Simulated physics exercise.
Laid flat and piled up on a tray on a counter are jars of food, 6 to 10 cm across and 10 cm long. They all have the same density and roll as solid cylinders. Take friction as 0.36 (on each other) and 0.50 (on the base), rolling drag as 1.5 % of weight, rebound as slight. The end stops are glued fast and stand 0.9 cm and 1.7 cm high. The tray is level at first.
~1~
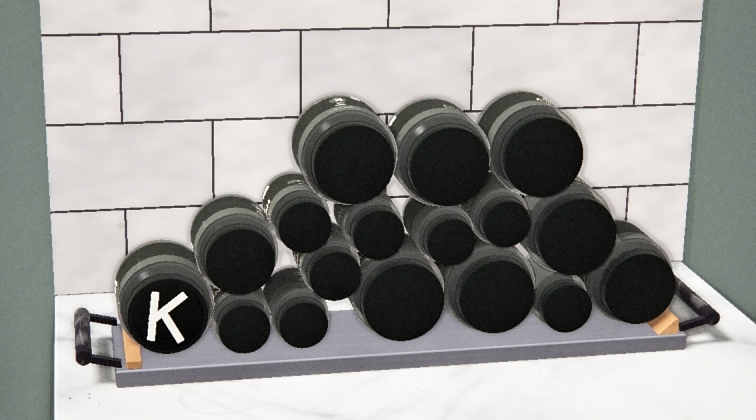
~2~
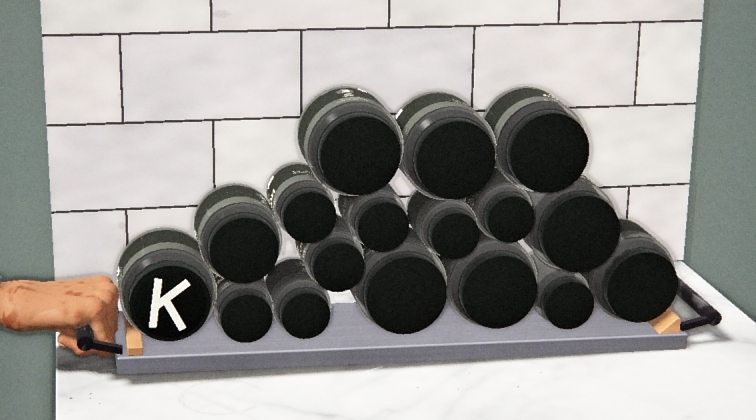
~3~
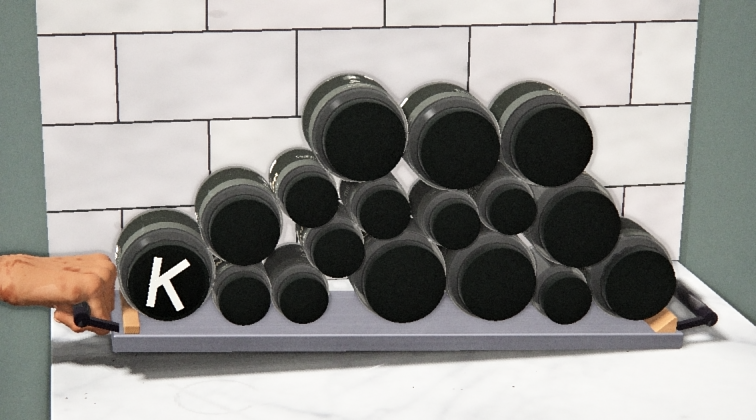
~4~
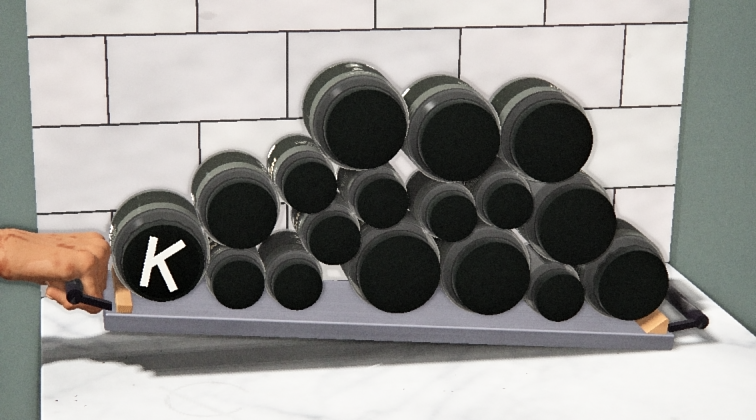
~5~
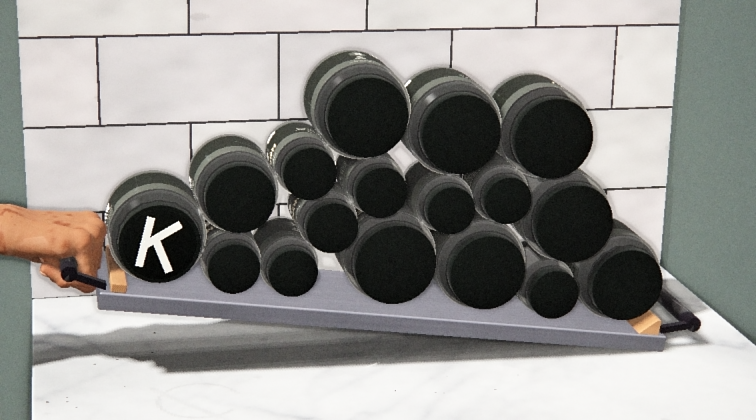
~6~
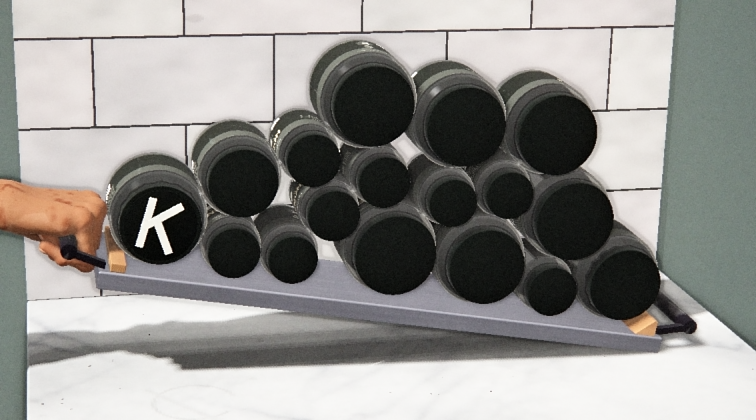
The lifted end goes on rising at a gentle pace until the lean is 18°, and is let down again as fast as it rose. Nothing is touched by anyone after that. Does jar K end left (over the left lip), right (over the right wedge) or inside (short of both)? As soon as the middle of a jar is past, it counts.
For jar K it is inside.
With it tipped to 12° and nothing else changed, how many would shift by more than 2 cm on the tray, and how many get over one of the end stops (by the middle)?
Shift tally 0, out tally 0.
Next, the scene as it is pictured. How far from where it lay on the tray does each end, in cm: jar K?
Jar K: 0.
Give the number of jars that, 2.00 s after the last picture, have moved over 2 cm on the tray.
The tally stands at 1 by that time.
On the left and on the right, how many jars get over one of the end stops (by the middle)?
0 on the left and 1 on the right.
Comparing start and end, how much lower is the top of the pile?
Roughly 0 cm.
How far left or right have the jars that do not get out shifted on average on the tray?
Mean shift: Near 0 cm, rightward.
Another 0.80 s on from the last picture, left end up 16°; 2 now displaced over 2 cm; not one over the end stops; K 0.6 cm right (moves measured on the tray).
Another 1.50 s on from the last picture, left end up 6°; 2 now displaced over 2 cm; 1 over the right wedge; K 0.6 cm right.
Another 2.00 s on from the last picture, tray level; 1 now displaced over 2 cm; 1 over the right wedge; K in place.
At rest 2.4 s after the last picture, 1 moved over 2 cm; 1 over the right wedge; K in place; top of the pile 24 cm high, from 24 cm.
